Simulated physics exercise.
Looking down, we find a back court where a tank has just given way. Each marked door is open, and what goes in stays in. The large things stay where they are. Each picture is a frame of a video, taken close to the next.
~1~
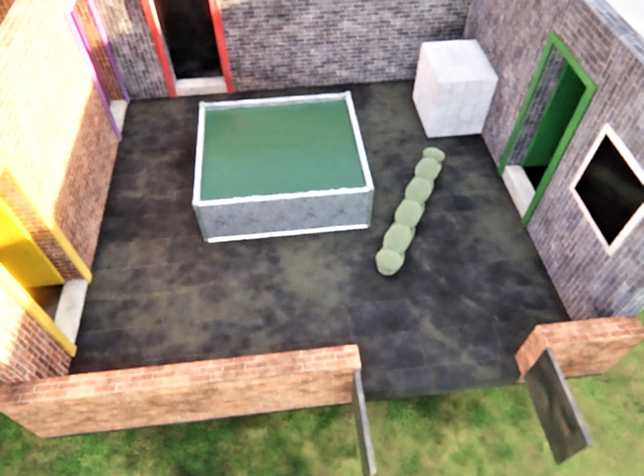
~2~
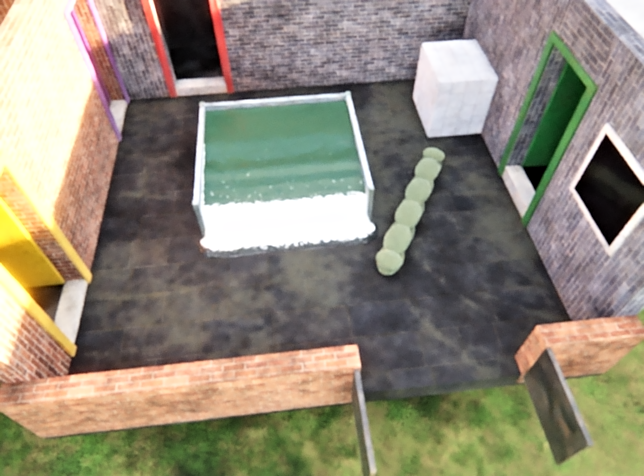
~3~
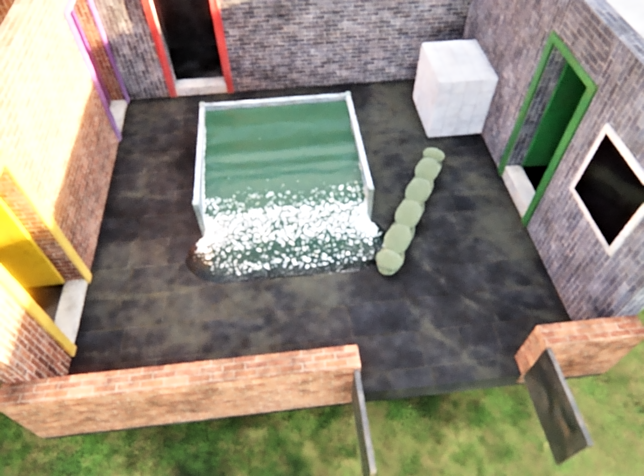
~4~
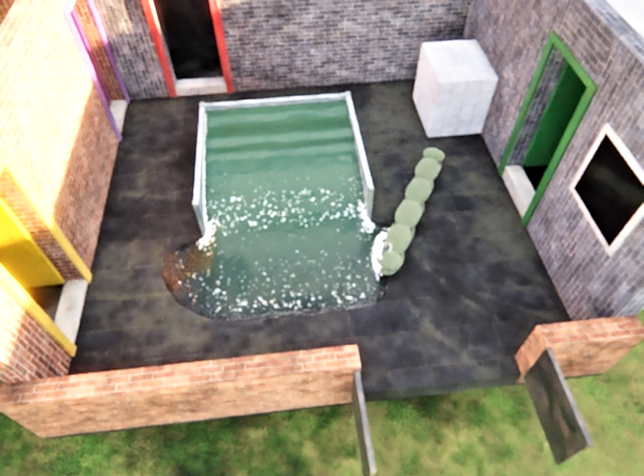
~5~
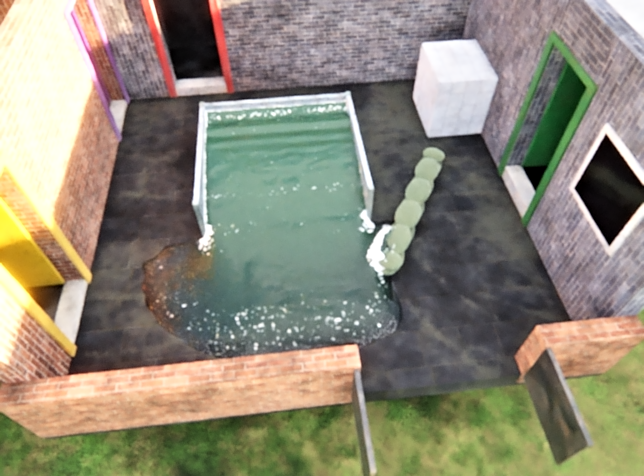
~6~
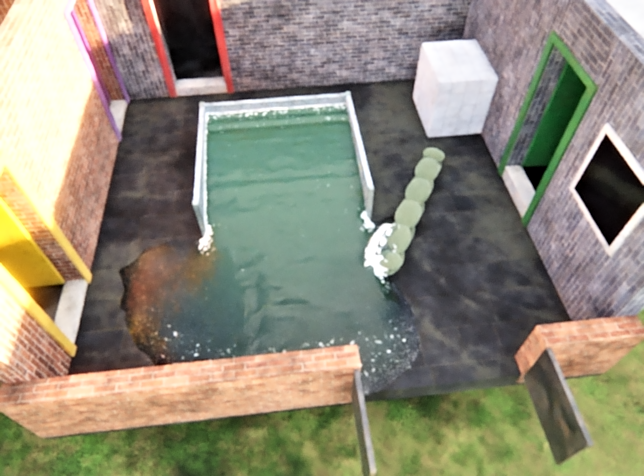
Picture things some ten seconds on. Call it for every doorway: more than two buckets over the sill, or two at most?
My call: The red door two at most; the yellow door more than two; the purple door more than two; the green door two at most.
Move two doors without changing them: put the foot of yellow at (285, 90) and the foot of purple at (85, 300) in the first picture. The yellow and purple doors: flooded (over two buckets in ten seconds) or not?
Check: Yellow one comes out below / purple one comes out above.
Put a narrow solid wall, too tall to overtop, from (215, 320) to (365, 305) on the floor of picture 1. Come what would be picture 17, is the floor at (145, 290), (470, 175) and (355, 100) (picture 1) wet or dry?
In order: Soaked, untouched, untouched.
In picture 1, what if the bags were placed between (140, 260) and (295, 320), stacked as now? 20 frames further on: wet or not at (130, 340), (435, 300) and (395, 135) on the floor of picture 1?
The three points, in order, are soaked, soaked and untouched.
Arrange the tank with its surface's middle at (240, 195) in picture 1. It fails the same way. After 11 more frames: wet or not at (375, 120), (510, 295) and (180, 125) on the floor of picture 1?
Spared, hit, spared.
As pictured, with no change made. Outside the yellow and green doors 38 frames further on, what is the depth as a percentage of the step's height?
The first comes to about 100 percent, the second to about 20 percent.
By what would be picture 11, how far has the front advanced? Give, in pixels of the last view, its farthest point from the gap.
Look around (62, 405).
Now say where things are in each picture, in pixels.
Still water in the tank at (280, 148), in the first frame.
Water pours out at (287, 221) and has run to (373, 227), in the second frame.
Water pours out at (287, 222) and has run to (386, 242), in the third frame.
The front is at (177, 284), out from the gap at (287, 222), in the fourth frame.
The front is at (165, 314), out from the gap at (287, 223), in the fifth frame.
The front is at a hidden place, out from the gap at (287, 223), in the sixth frame.
A moment on, water covers 30 % of the floor; the red door not reached, the yellow door wet at the sill, nothing in, the purple door not reached, the green door not reached.
Next, water covers 35 % of the floor; the red door not reached, the yellow door wet at the sill, nothing in, the purple door not reached, the green door not reached.
Then, water covers 60 % of the floor; the red door not reached, the yellow door over two buckets in, the purple door not reached, the green door not reached.
Later, water covers 85 % of the floor; the red door under two buckets in, the yellow door far over two buckets in, the purple door under two buckets in, the green door wet at the sill, nothing in.
In the end, water covers 95 % of the floor; the red door under two buckets in, the yellow door far over two buckets in, the purple door over two buckets in, the green door wet at the sill, nothing in.
